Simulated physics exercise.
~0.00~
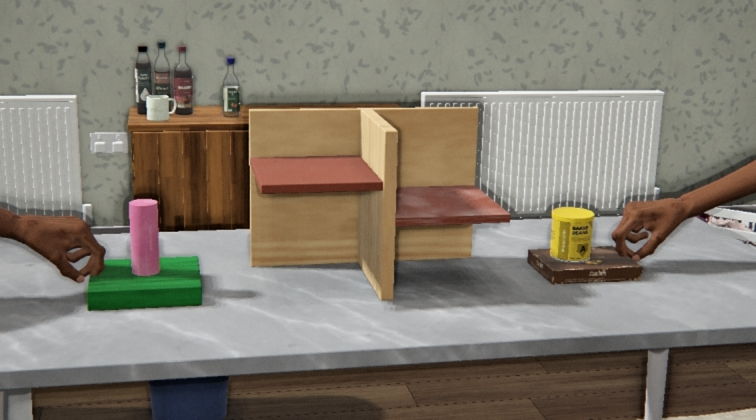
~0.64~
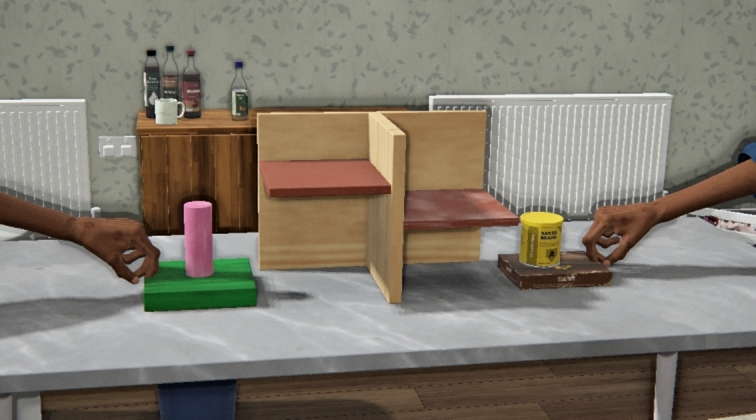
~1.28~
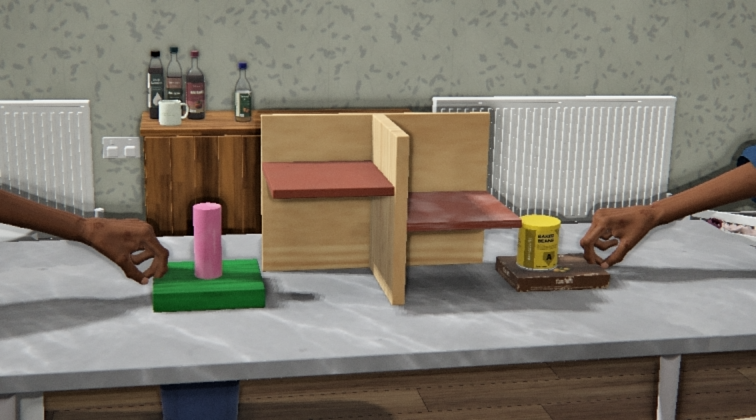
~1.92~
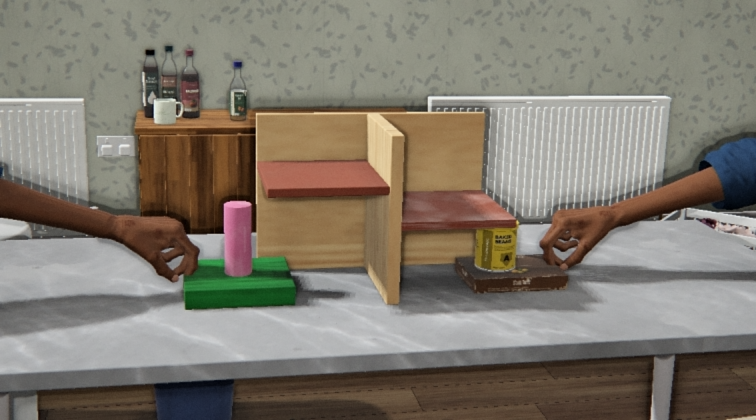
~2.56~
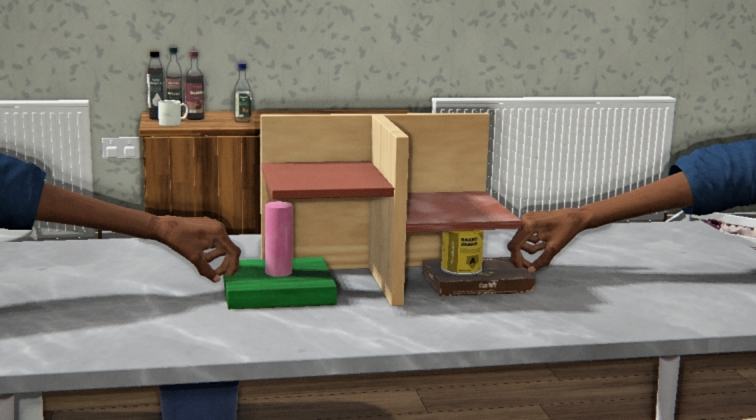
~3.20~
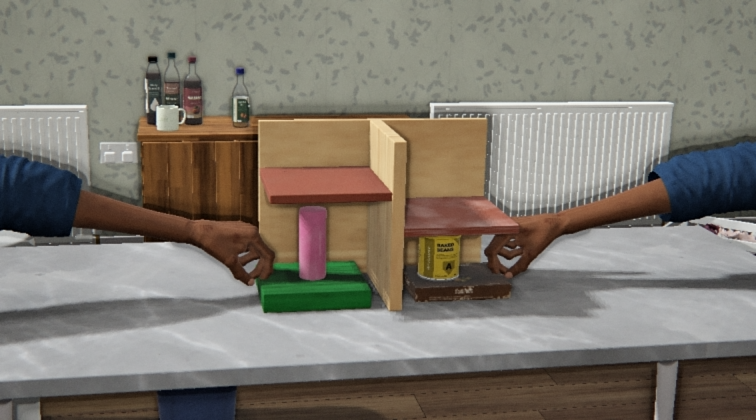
On a grey marble-topped counter in a room with white radiators and a wooden cabinet holding bottles and a mug, seen from the front by a slightly swaying camera, stands a pale wooden stand with two reddish shelves, the left one higher. At left a hand holds a green board carrying an upright pink candle, and at right another holds a brown packet carrying a yellow tin. Both hands slide their loads steadily inward. The tin goes under the lower right shelf first, then the candle passes beneath the left one, both still upright.
